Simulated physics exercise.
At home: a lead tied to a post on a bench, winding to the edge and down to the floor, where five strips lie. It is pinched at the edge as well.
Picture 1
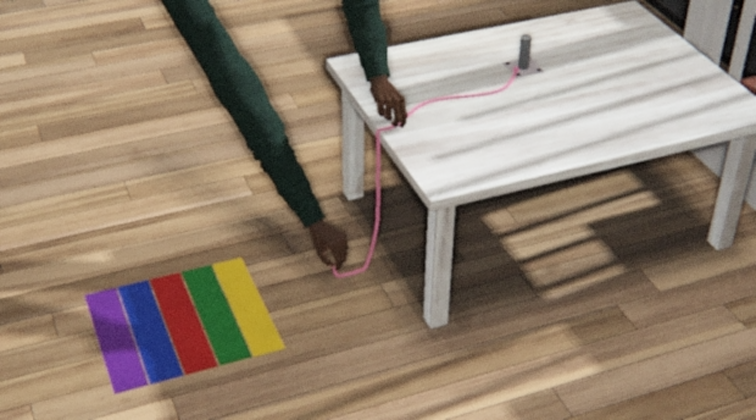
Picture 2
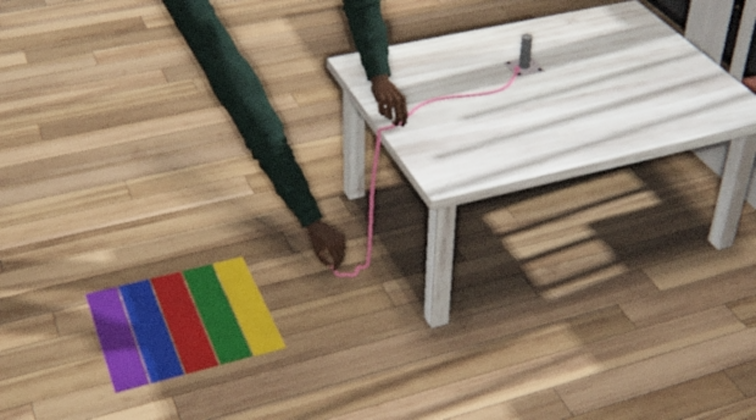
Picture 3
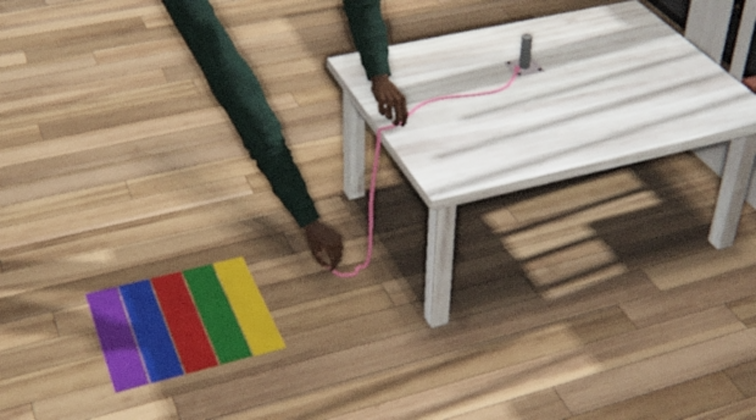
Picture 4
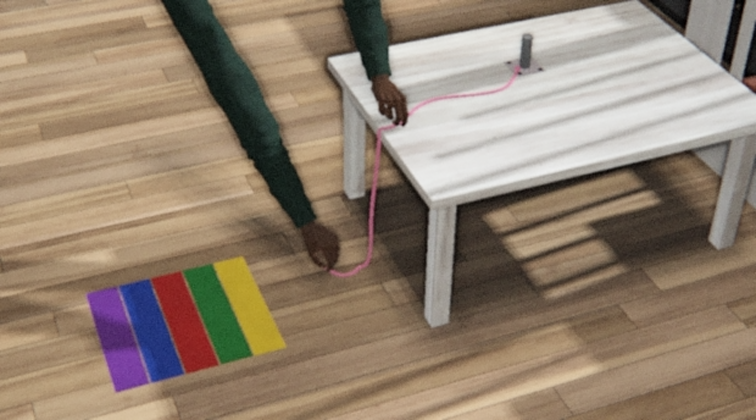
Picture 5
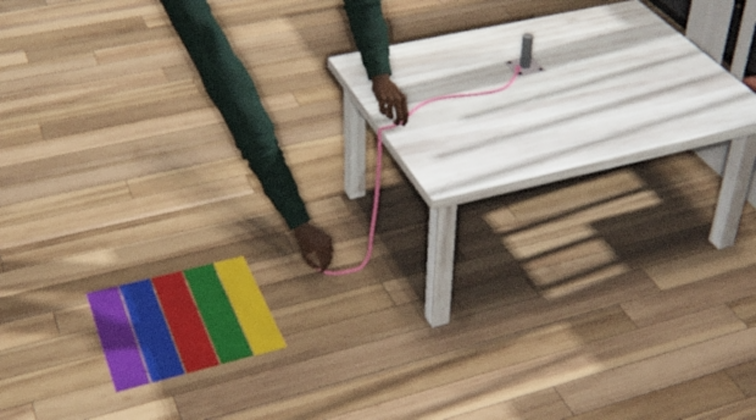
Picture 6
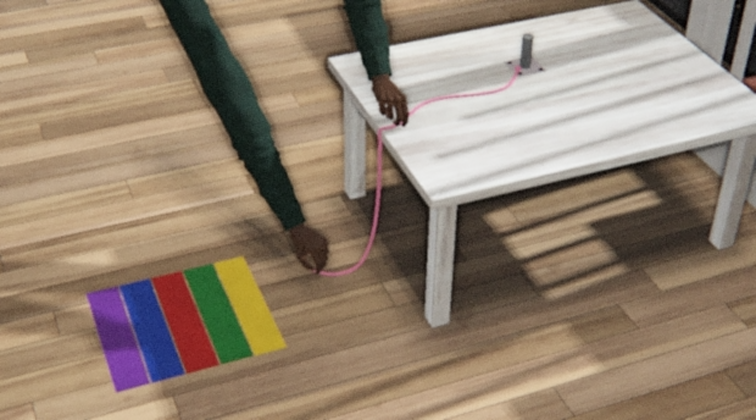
A hand near the floor drew the end of a pink cord slightly left toward five coloured strips, while another hand stayed at the table's edge, where the cord ran back to a small post.
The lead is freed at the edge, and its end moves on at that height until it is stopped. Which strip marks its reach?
It halts on the green strip.
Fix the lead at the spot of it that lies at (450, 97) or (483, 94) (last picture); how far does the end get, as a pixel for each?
Near (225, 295) and (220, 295).
Soon after, end near (279, 280); short of the strips.
Then, end near (235, 291); over yellow.
At full stretch, end near (210, 297); over green. Over green.
